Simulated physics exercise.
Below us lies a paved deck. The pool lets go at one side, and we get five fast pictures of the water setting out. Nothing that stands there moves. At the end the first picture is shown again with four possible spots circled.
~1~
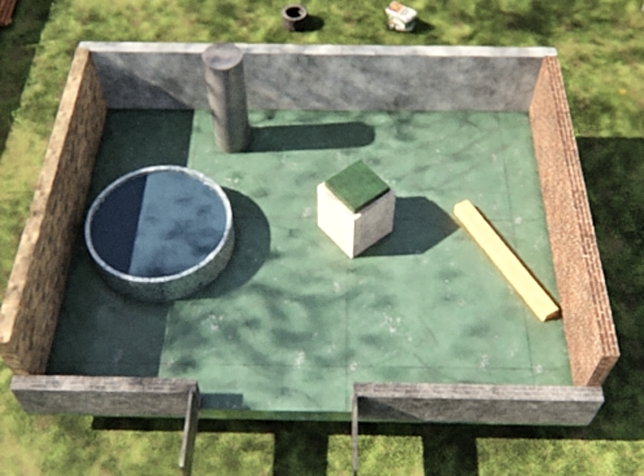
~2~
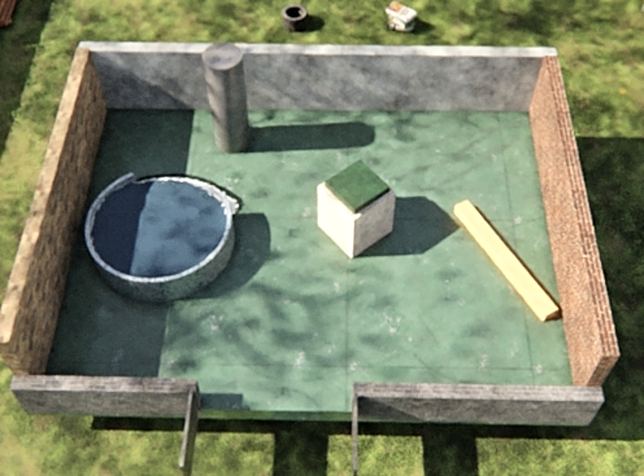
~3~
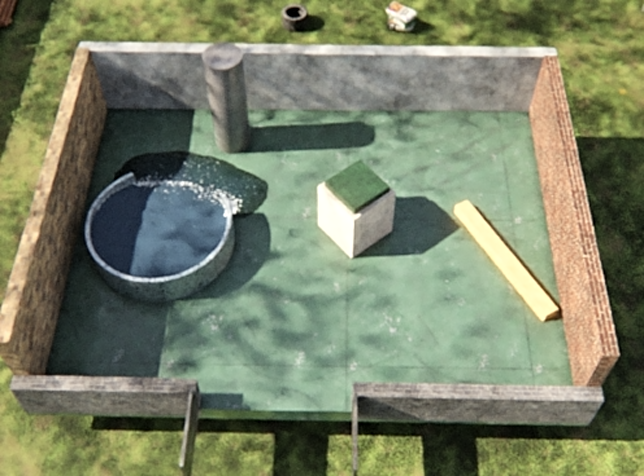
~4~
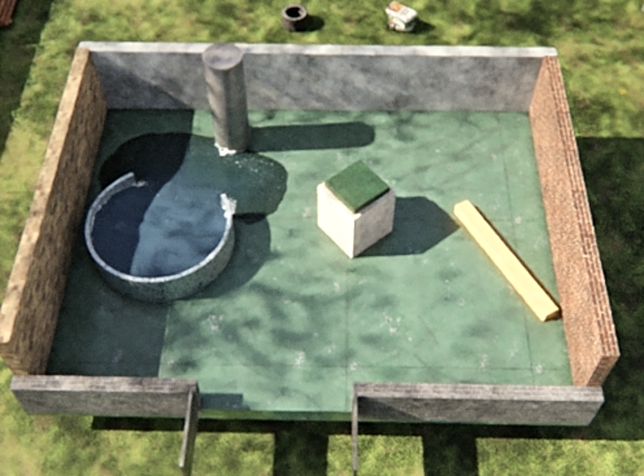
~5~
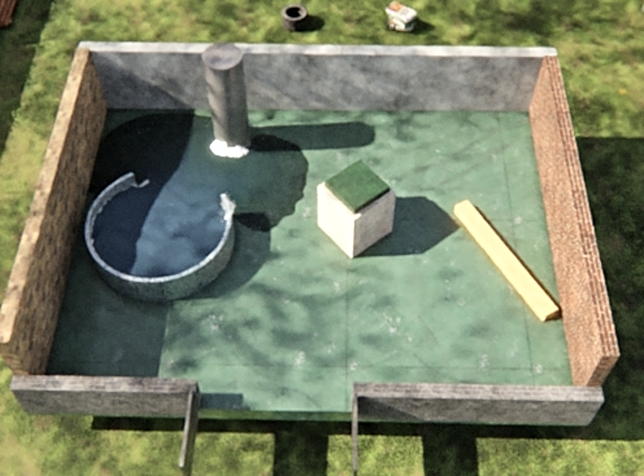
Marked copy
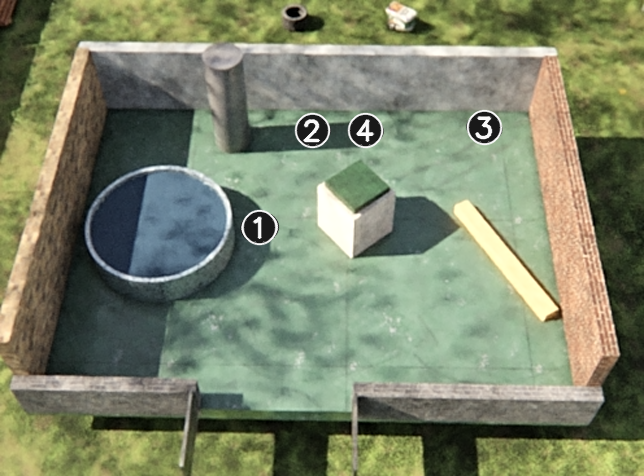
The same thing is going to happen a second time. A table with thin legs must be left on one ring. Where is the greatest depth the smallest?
1 beats the others.
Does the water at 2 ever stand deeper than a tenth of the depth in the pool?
Yes.
In white, 1 at (259, 227); 2 at (312, 130); 3 at (484, 127); 4 at (365, 130).
Choosing 1, the water peaks at about 11 % of the depth that stood in the pool.
Choosing 2, the water peaks at about 25 % of the depth that stood in the pool.
Choosing 3, the water peaks at about 22 % of the depth that stood in the pool.
Choosing 4, the water peaks at about 26 % of the depth that stood in the pool.
